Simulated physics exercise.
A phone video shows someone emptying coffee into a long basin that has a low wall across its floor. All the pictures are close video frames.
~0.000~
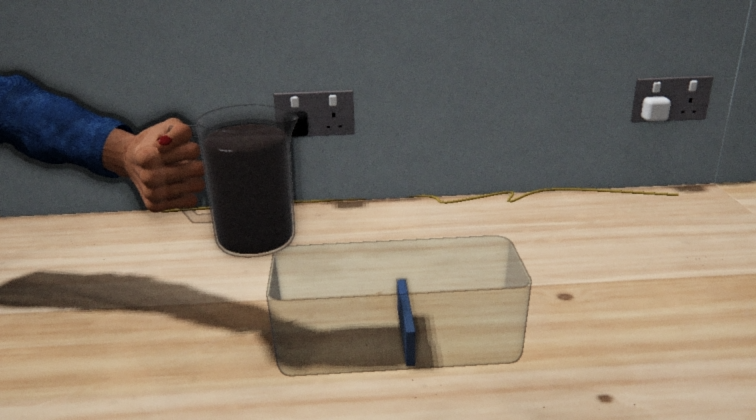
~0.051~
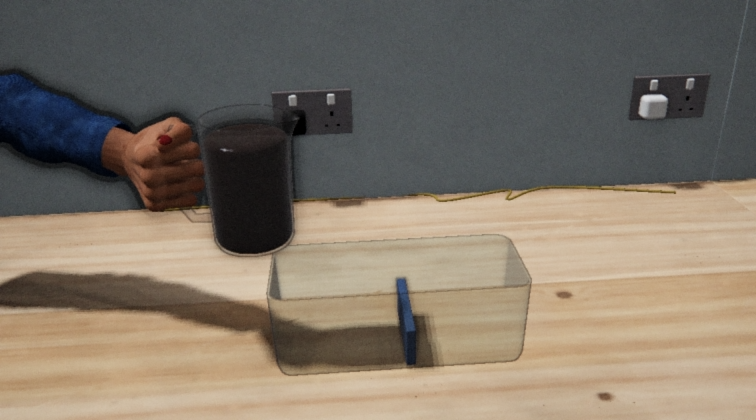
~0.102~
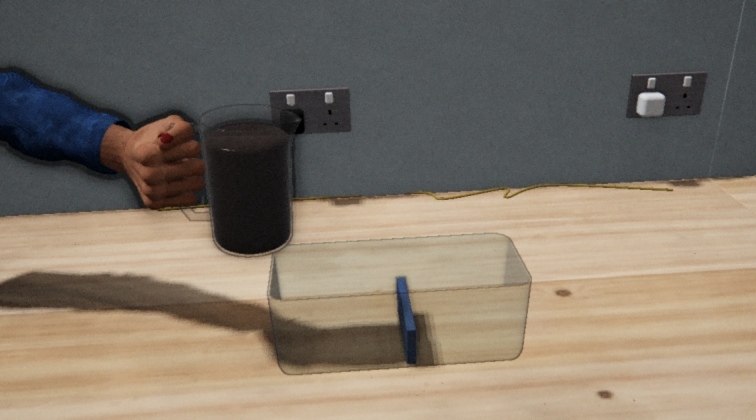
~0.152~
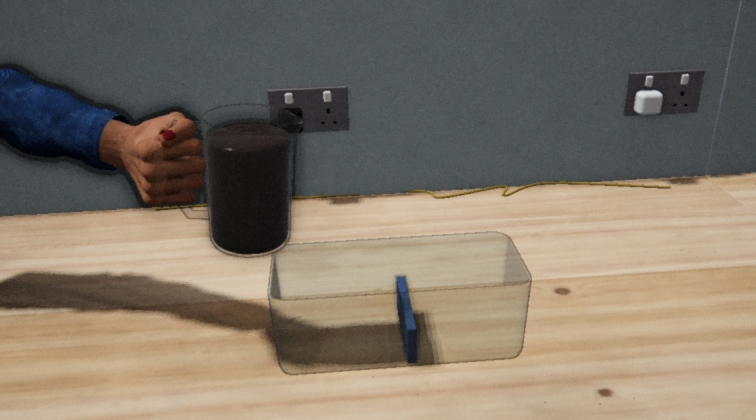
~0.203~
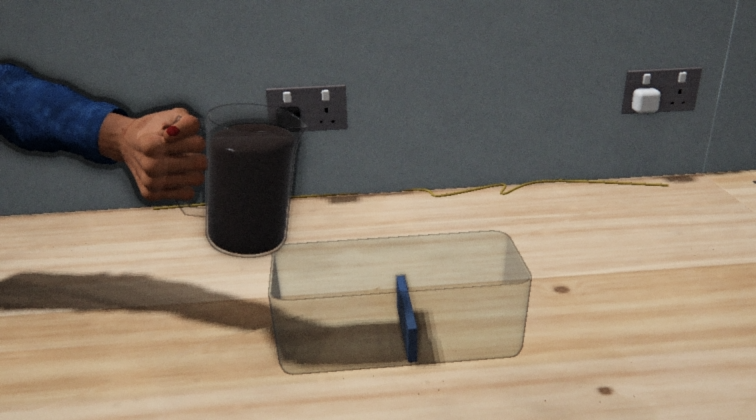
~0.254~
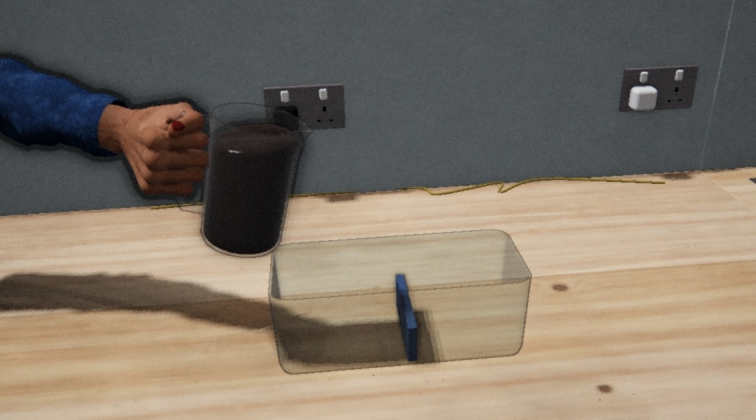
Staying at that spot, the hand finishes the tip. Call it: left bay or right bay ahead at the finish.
Left bay.
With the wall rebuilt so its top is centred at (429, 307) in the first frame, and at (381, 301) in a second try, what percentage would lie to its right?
The first placement leaves close to 5 per cent, the second close to 45 per cent.
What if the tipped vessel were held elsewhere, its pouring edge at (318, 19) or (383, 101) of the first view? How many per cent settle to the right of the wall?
Close to 95 in a hundred, then close to 95 in a hundred.
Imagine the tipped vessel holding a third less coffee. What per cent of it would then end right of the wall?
Close to 0 per cent.
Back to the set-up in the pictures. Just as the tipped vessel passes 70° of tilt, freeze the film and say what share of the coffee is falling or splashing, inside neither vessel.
Estimated: 10 per cent or thereabouts.
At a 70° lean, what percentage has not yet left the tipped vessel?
Around 85 in a hundred.
By 0.66 s the tilt is 70° and 86 per cent is still to pour, 2 is left of the wall and 0 right of it.
By 0.95 s the tilt is 103° and 39 per cent is still to pour, 42 is left of the wall and 2 right of it.
By 1.26 s the tilt is 108° and 4 per cent is still to pour, 83 is left of the wall and 3 right of it.
By 1.60 s the tilt is 108° and 0 per cent is still to pour, 89 is left of the wall and 5 right of it.
At rest 88 per cent lies left of the wall, 6 right of it and 6 outside.
